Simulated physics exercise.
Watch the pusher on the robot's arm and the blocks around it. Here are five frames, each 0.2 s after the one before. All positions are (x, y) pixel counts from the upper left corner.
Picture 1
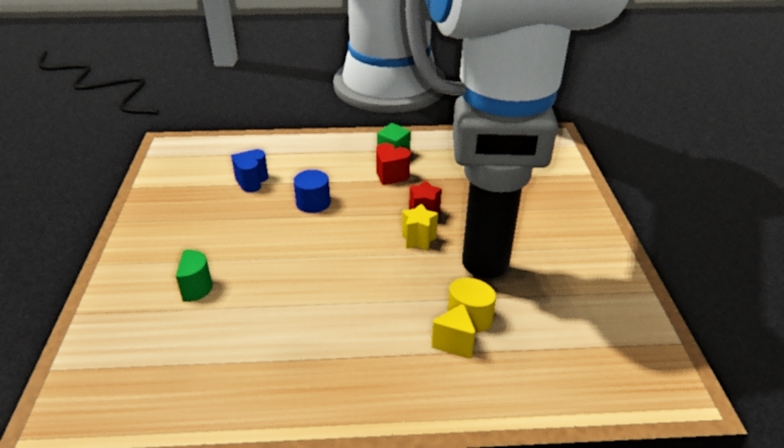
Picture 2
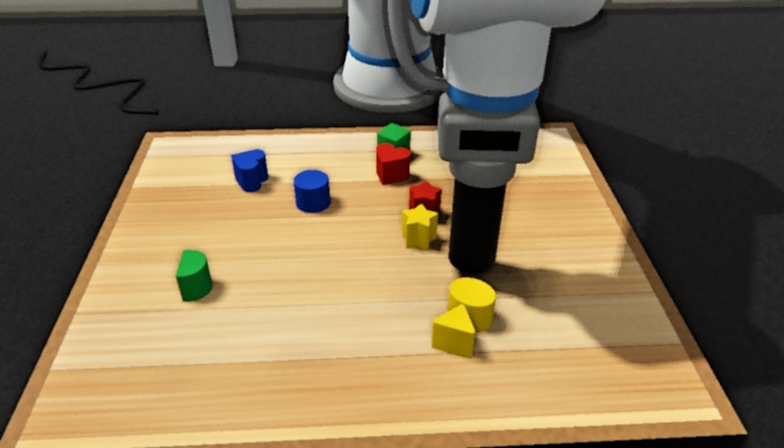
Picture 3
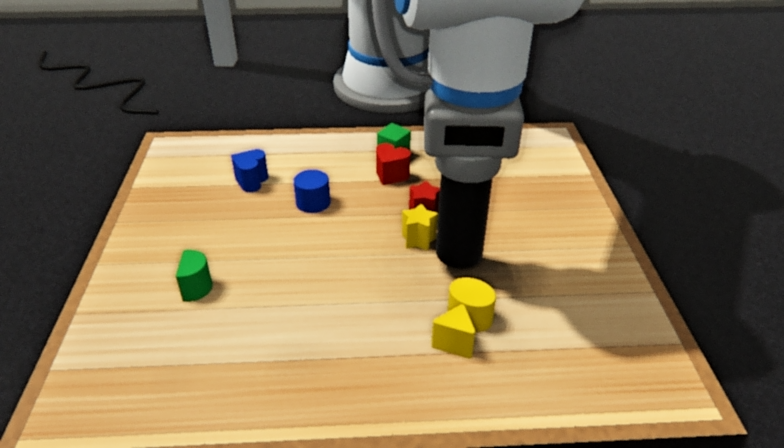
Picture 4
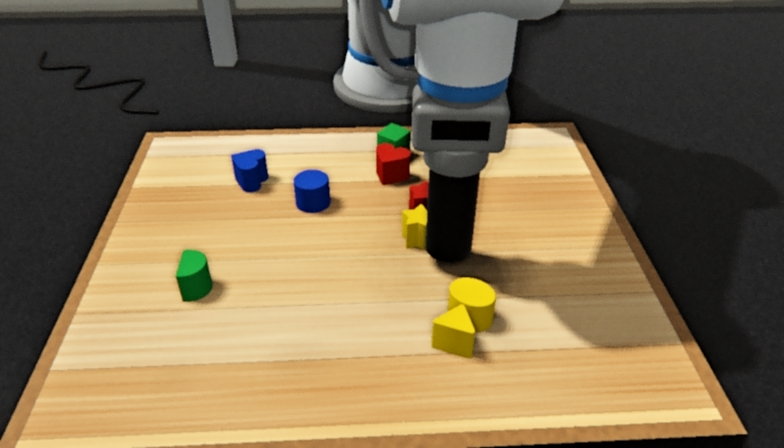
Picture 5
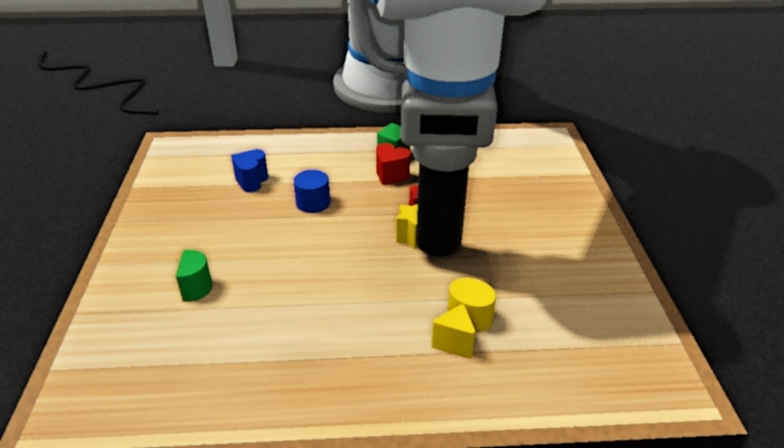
On a wooden board scattered with red, blue, green and yellow blocks, a robot arm holds a black pusher upright right of the yellow star. The arm slides the pusher a short way left and slightly back, partly covering the red star, and the yellow star shifts slightly left.
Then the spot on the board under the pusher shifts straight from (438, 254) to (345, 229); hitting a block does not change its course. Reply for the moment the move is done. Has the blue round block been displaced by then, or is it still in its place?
That block stays.
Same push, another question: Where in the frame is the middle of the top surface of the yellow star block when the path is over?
The middle of its upper face should be somewhere near (357, 185).
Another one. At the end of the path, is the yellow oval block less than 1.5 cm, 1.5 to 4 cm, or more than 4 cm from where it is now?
My answer is that it shifts under 1.5 cm.
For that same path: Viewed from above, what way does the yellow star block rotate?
Answer: With the clock.
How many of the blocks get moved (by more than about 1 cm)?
The push will move one block.
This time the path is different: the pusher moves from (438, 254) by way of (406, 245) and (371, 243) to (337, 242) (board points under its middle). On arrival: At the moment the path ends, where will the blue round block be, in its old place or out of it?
It is left in place.
The first path, step by step. Halfway along, pusher at (390, 229); yellow star block at (375, 196), turned 20° clockwise.
At the end, pusher at (344, 217); blue round block not moved; yellow star block at (357, 185), turned 65° clockwise; yellow oval block not moved.
